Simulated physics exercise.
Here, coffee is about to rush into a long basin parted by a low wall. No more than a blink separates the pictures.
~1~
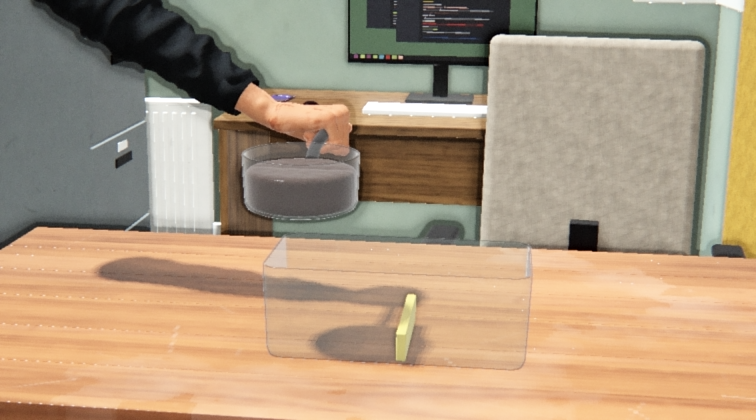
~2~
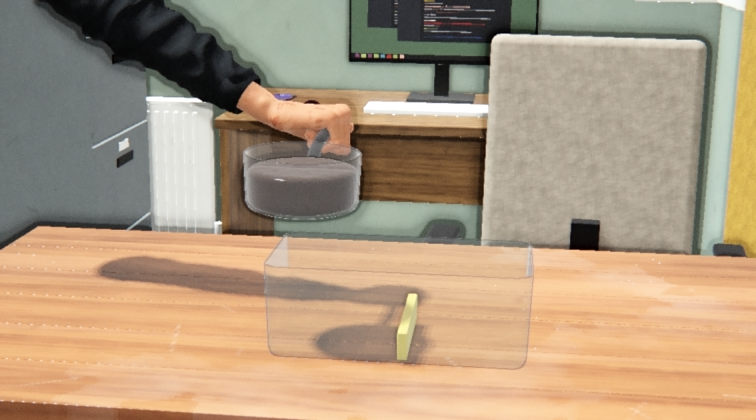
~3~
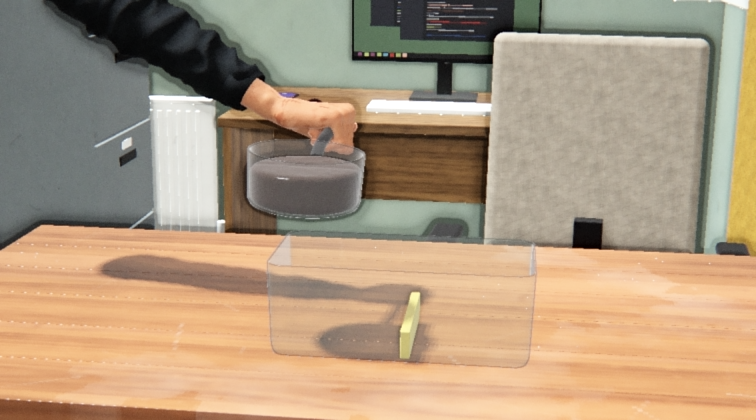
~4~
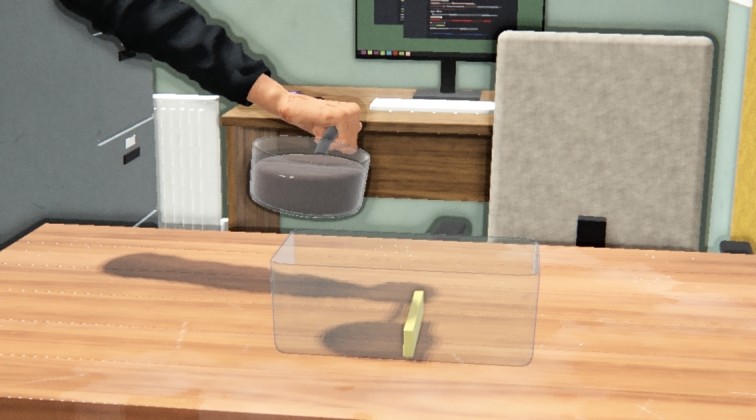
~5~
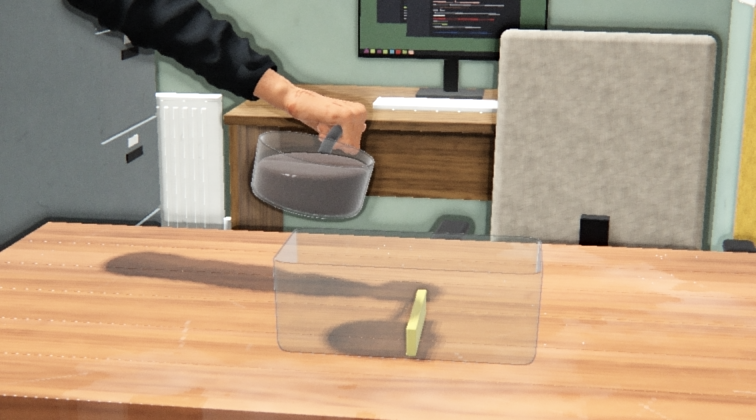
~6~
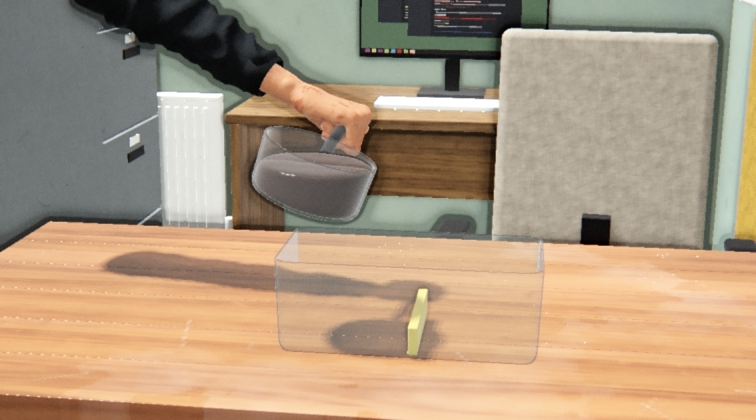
The video shows a hand holding a clear round container of dark liquid above a long transparent basin with a low yellow wall inside, on a wooden table; the hand gradually tilts the container toward the right.
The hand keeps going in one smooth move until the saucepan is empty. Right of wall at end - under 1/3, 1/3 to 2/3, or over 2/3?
Under 1/3.
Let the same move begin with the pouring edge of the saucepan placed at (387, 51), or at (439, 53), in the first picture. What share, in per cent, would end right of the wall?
In order, some 70 and 70 percent.
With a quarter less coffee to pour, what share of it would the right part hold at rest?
It should come out close to 10 per cent.
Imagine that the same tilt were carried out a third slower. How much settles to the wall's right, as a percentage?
Estimate: Around 35 %.
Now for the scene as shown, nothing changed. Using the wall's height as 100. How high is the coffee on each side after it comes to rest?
Close to 60 for the left and 20 for the right.
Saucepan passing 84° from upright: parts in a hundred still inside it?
About 35 % remains.
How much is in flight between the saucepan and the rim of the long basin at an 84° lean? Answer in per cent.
Roughly 30 in a hundred.
A moment on, the tilt is 84° and 37 per cent is still to pour, 24 is left of the wall and 8 right of it.
Next, the tilt is 112° and 4 per cent is still to pour, 70 is left of the wall and 22 right of it.
Then the tilt is 113° and 0 per cent is still to pour, 75 is left of the wall and 24 right of it.
Later the tilt is 113° and 0 per cent is still to pour, 75 is left of the wall and 24 right of it.
In the end 75 per cent lies left of the wall, 24 right of it and 2 outside.
